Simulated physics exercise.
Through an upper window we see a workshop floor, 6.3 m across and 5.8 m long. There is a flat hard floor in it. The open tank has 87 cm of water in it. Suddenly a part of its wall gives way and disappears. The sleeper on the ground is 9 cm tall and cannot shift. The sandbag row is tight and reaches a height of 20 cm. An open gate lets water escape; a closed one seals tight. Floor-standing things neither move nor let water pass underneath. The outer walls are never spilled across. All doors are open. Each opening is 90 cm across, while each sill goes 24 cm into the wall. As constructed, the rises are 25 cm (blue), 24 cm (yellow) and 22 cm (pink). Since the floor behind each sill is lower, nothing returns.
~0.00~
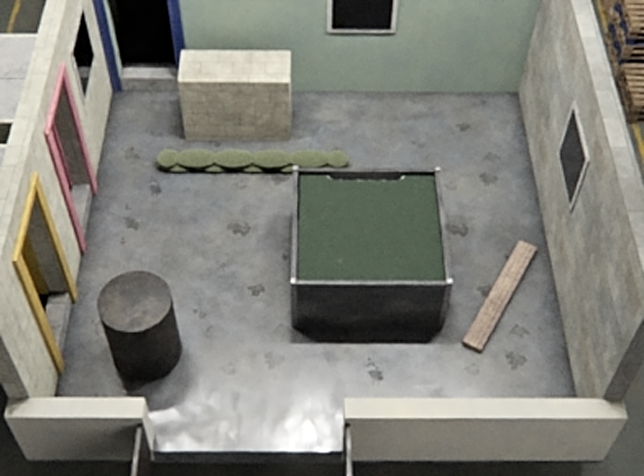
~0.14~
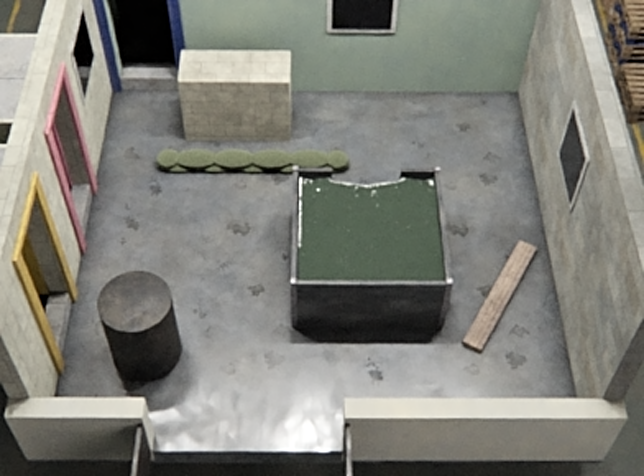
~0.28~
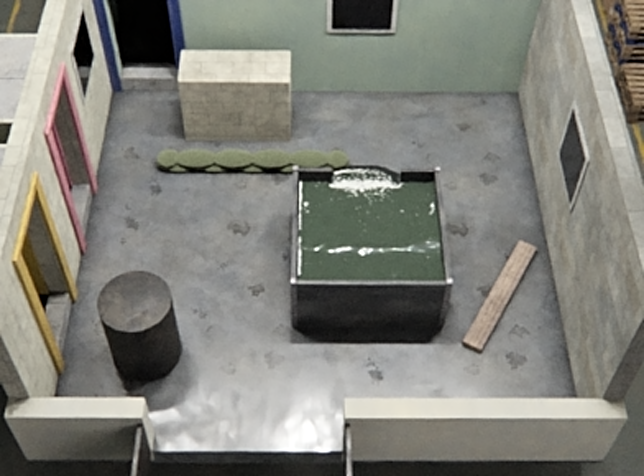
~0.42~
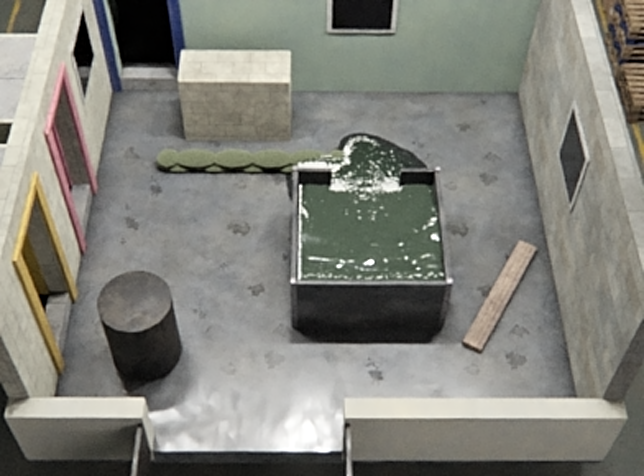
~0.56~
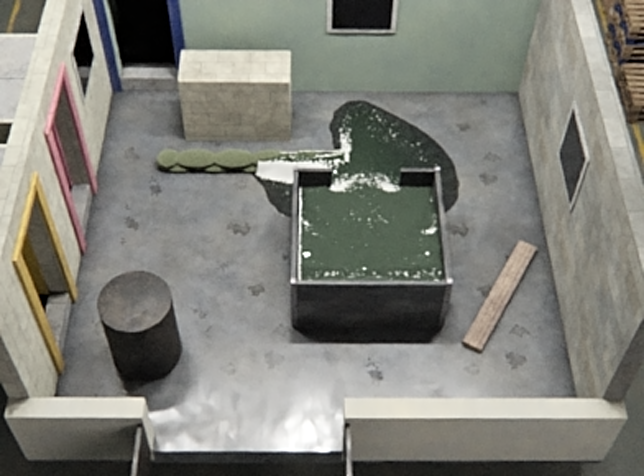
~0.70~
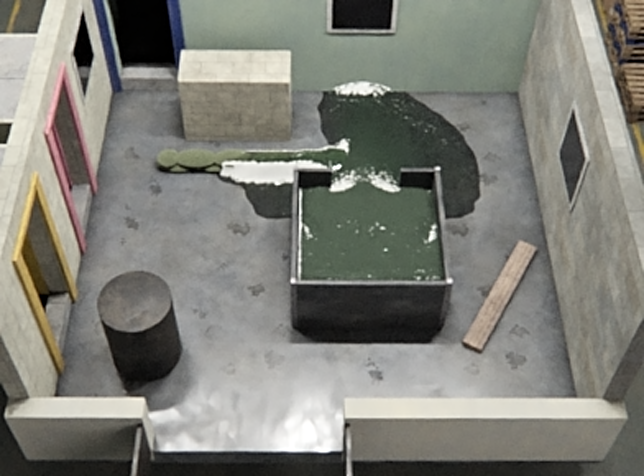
To begin with, a dark open tank full of green water stands still on a grey workshop floor. Part of its far wall disappears, and the water drops and pours out through the gap. The dark pool spreads across the floor behind, reaching the back wall and running left along the low green barrier.
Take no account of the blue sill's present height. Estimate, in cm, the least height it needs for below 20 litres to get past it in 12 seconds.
Roughly 11.5 centimetres.
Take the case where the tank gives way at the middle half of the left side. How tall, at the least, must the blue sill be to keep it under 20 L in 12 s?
About 20 cm.
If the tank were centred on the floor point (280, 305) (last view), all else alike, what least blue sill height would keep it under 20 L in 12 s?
I'd put it at close to 13.5 cm.
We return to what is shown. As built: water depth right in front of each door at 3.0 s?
Depths in cm: Blue 8, yellow 4, pink 11.
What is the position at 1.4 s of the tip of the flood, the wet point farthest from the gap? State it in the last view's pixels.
The farthest wet point sits near (99, 169) in the last view.
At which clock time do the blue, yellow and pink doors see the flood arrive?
It arrives at the blue door at 2.0 s, the yellow door at 2.2 s and the pink door at 1.4 s.
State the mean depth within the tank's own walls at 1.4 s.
About 54 centimetres on average.
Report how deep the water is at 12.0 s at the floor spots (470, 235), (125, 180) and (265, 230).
10, 7 and 7 cm, respectively.
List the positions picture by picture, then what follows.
In the first frame, the open tank at (369, 227) is whole and still, 87 cm deep; the blue door at (143, 39) is dry.
In the second frame, the front is at a hidden place, 0.3 m from the gap on the far side; 0.3 m2 of floor is wet, 87 cm left at the back.
In the third frame, the front is at (348, 170), 0.9 m from the gap on the far side; 0.9 m2 of floor is wet, 87 cm left at the back.
In the fourth frame, the gap is on the far side, the front 1.5 m out at (355, 137); the back of the open tank holds 79 cm.
In the fifth frame, water pours out on the far side and has run 2.2 m, to (350, 106); about 7 cm deep outside, 73 cm at the back.
In the sixth frame, water pours out on the far side and has run 2.5 m, to (396, 93); about 6 cm deep outside, 75 cm at the back; the blue door at (143, 39), 4.1 m from the gap, is still 2.1 m from the nearest water.
After 1.4 s water covers 35 % of the floor, deepest (43 cm) near (362, 208); it has not reached the blue door.
After 3.0 s water covers 60 % of the floor, deepest (32 cm) near (508, 93); 8 cm at the blue door, 0 litres in over its 25 cm sill.
After 12.0 s water covers 95 % of the floor, deepest (10 cm) near (286, 179); 8 cm at the blue door, 0 litres in over its 25 cm sill.
At the blue door as built, the water arrived by 2.0 s and peaked near 16 cm at 5.6 s.
Run again over the same 12 s with other heights there, 31 litres in over 10 cm, 10 litres over 14 cm. The limit of 20 litres is kept from about 11.5 cm up.
